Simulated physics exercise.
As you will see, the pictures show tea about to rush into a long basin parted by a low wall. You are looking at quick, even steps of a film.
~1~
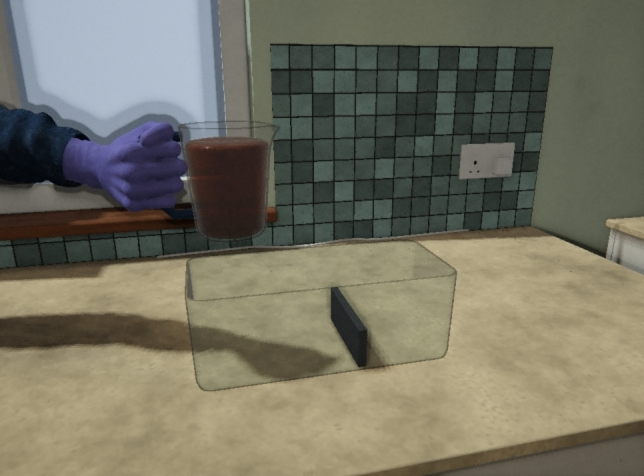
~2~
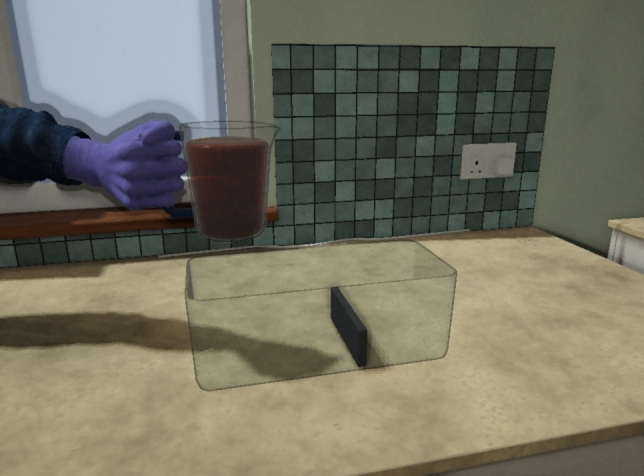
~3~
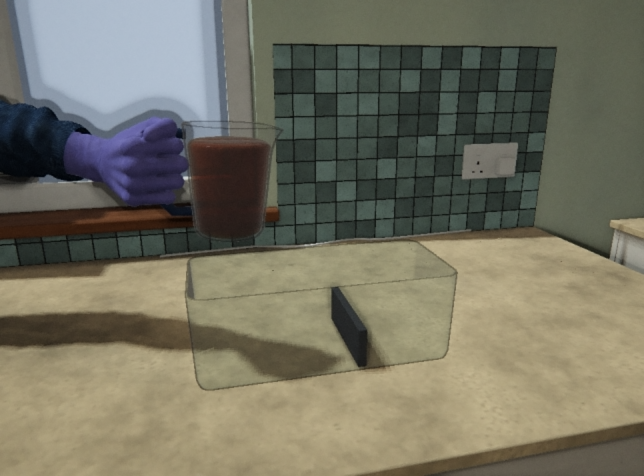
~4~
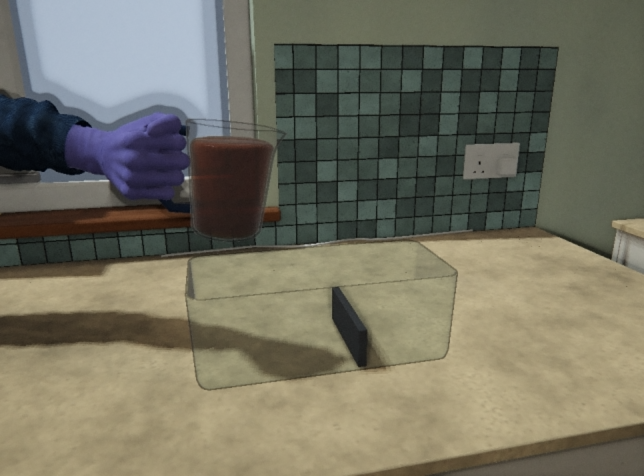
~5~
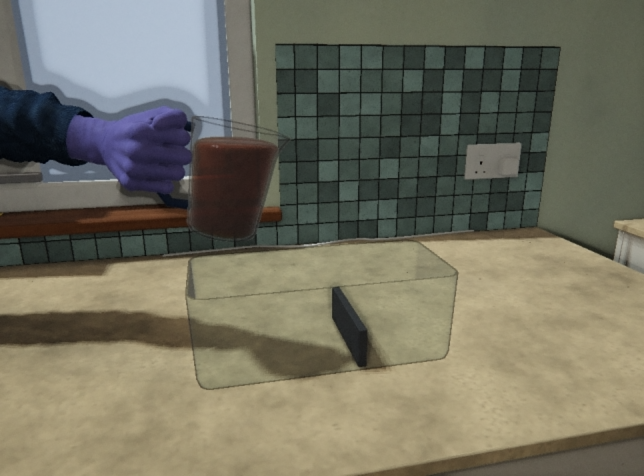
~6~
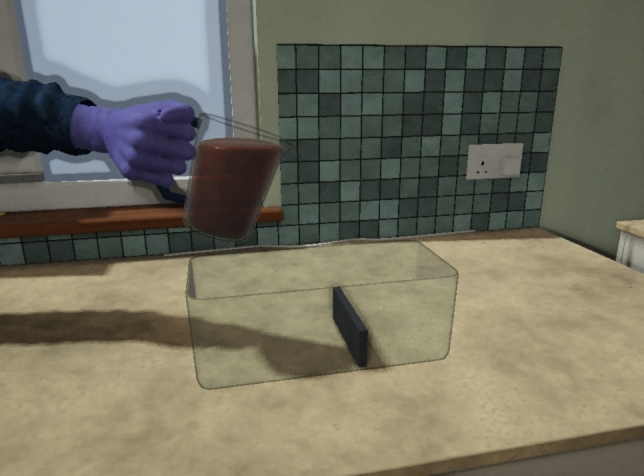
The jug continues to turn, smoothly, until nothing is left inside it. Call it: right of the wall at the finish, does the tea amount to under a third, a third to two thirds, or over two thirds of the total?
Under a third of the total.
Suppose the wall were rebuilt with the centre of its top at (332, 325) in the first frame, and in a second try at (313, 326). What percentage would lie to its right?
Note - case one near 55 %, case two near 80 %.
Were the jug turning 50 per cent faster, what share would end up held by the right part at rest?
Roughly 15 per cent ends up there.
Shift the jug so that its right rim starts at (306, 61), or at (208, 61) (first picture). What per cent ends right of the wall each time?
You'd get around 80 per cent and then around 5 per cent.
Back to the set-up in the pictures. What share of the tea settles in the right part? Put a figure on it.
Share approx. 20 %.
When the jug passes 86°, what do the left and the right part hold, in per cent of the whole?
Near 5 in a hundred left, near 5 in a hundred right.
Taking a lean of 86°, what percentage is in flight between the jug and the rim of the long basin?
I'd put it at roughly 20 percent of it.
A moment on, the jug is tipped on its side and 68 per cent is still to pour, 5 is left of the wall and 6 right of it.
Next, the jug is tipped right over and 12 per cent is still to pour, 59 is left of the wall and 17 right of it.
Then the jug is tipped right over and 0 per cent is still to pour, 80 is left of the wall and 17 right of it.
Later the jug is tipped right over and 0 per cent is still to pour, 80 is left of the wall and 18 right of it.
At rest 80 per cent lies left of the wall, 18 right of it and 2 outside.
